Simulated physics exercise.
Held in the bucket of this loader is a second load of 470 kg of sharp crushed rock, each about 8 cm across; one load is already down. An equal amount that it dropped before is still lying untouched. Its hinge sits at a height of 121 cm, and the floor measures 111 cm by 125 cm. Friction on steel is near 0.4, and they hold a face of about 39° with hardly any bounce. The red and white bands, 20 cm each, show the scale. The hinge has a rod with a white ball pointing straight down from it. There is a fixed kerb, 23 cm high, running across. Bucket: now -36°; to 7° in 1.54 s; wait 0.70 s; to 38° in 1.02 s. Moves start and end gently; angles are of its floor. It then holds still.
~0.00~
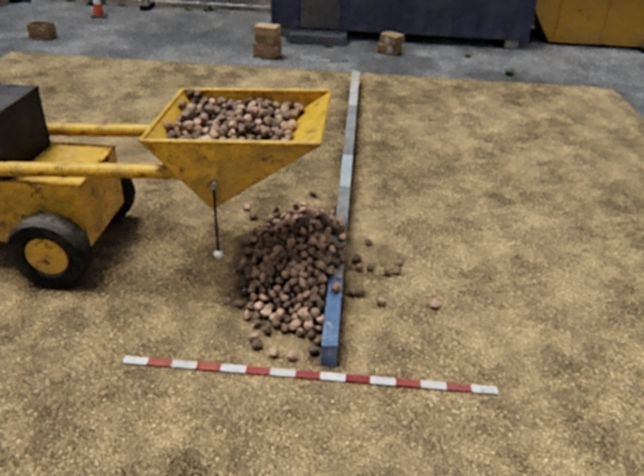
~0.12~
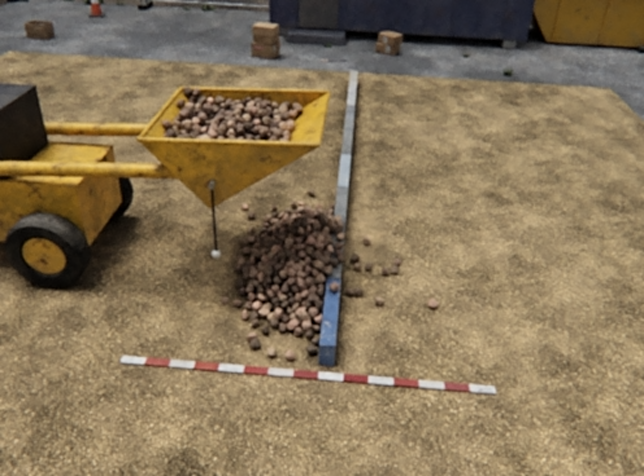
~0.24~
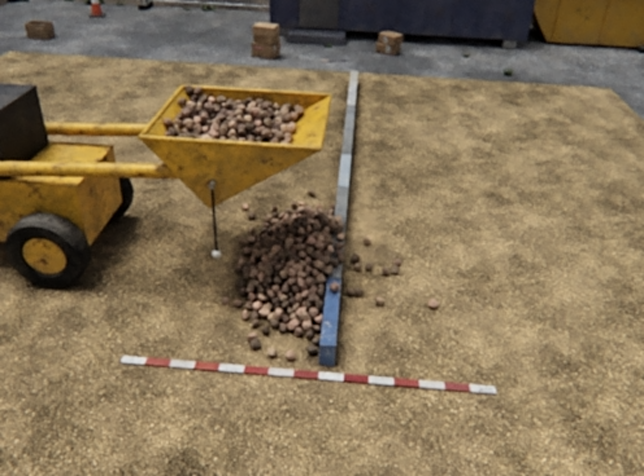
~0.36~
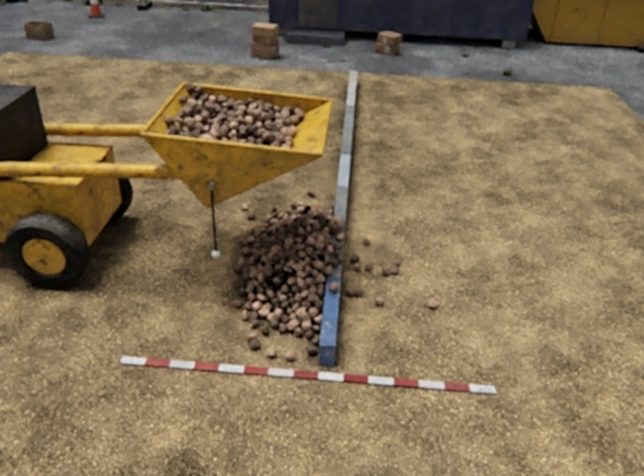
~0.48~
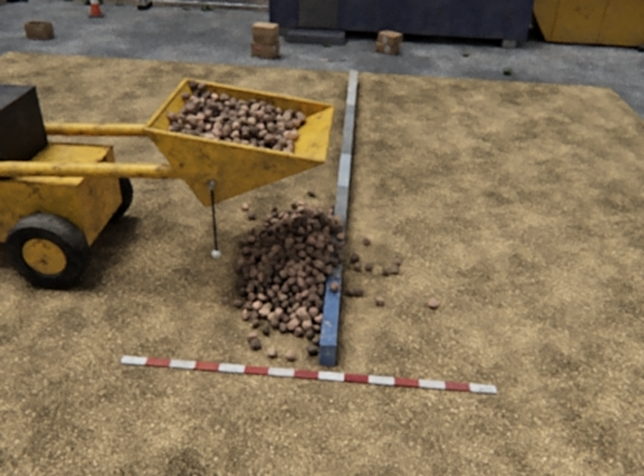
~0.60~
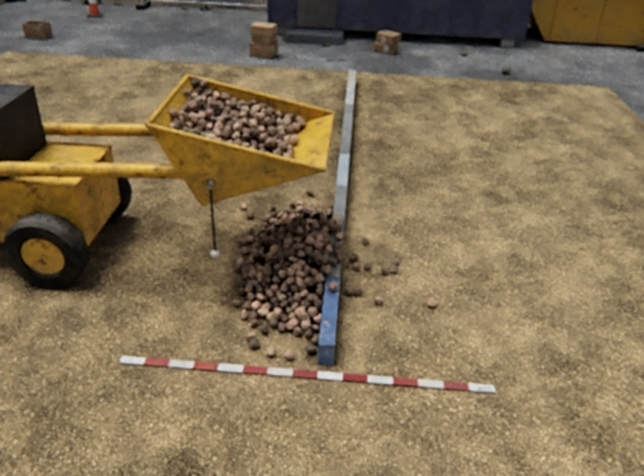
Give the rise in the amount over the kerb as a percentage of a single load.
40 %.
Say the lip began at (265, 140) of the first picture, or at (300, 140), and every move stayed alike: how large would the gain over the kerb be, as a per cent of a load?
I'd say close to 0 per cent for one and close to 15 per cent for the other, in that order.
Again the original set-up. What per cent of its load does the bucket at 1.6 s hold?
About 100 percent.
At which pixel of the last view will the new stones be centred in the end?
I'd say close to (332, 250).
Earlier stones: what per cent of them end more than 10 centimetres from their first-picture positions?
Close to 0 per cent.
After 1.2 s the floor is at 0°; in per cent of one load, 100 in the bucket, 98 on this side of the kerb, 2 over the kerb; the foremost stones are at (384, 274).
After 1.6 s the floor is at 7°; in per cent of one load, 100 in the bucket, 98 on this side of the kerb, 2 over the kerb; the foremost stones are at (384, 274).
After 3.7 s the floor is at 38°; in per cent of one load, 33 in the bucket, 149 on this side of the kerb, 18 over the kerb; the foremost stones are at (400, 282).
After 6.5 s the floor is at 38°; in per cent of one load, 11 in the bucket, 147 on this side of the kerb, 42 over the kerb; the foremost stones are at (438, 264). Net gain over the kerb, 40.
